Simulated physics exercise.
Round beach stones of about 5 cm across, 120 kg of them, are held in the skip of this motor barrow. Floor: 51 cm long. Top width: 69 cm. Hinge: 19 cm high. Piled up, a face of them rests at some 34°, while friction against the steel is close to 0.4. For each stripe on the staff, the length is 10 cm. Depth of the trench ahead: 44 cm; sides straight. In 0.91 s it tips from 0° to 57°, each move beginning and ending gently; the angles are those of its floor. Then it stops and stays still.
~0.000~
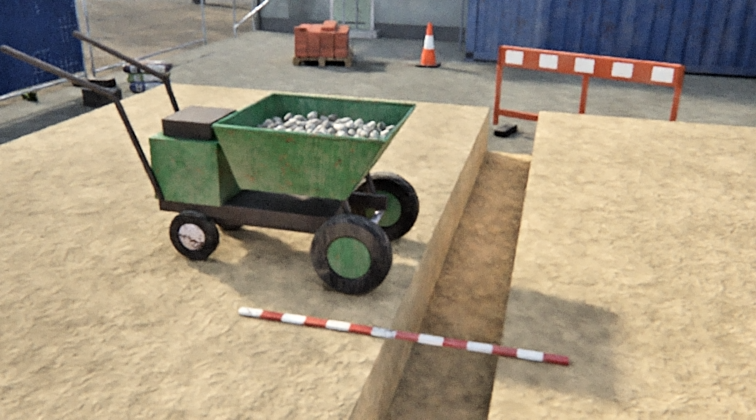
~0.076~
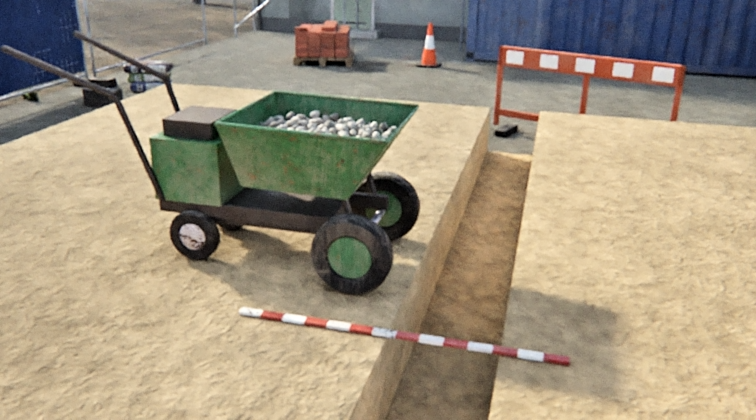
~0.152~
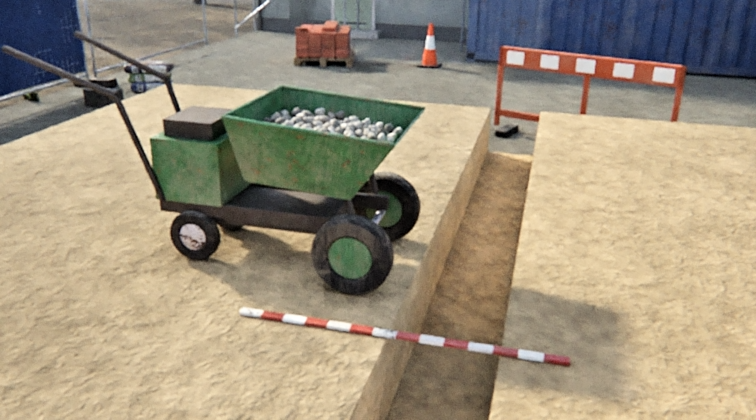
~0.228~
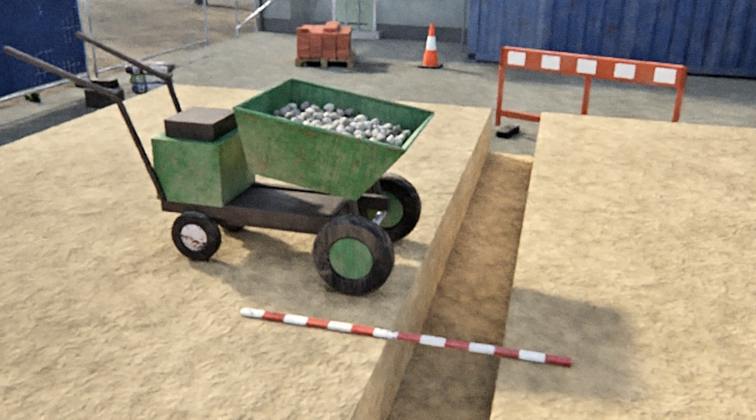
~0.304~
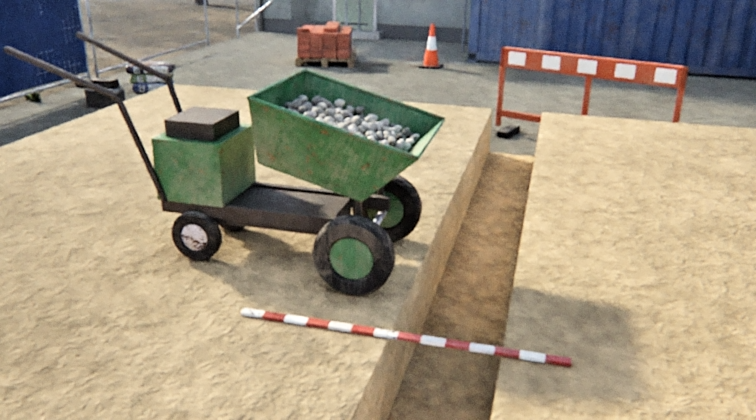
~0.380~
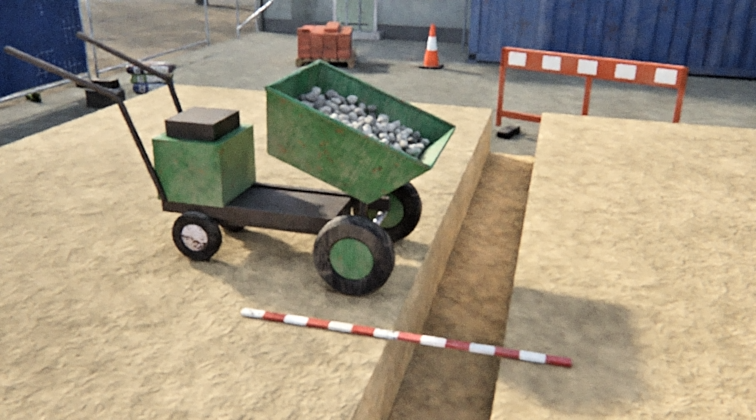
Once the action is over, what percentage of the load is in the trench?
About 23 in every hundred.
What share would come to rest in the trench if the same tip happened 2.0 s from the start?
Then about 30 per cent.
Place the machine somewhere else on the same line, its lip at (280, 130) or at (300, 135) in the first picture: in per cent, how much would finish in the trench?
Around 40% for the first place and 50% for the second.
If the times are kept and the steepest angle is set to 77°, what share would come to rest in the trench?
Expect roughly 35 per cent.
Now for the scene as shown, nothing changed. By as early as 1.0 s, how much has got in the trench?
5 per cent, give or take.
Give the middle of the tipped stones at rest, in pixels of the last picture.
Roughly at (528, 283).
After 0.7 s the floor is at 48°; 100 % in the skip; the foremost stones are at (454, 192).
After 1.0 s the floor is at 57°; 91 % in the skip, 7 % in the trench, 2 % past the trench; the foremost stones are at (528, 249).
After 1.4 s the floor is at 57°; 64 % in the skip, 10 % in the trench, 25 % past the trench; the foremost stones are at (609, 296).
After 3.3 s the floor is at 57°; 48 % in the skip, 23 % in the trench, 29 % past the trench; the foremost stones are at (698, 290).
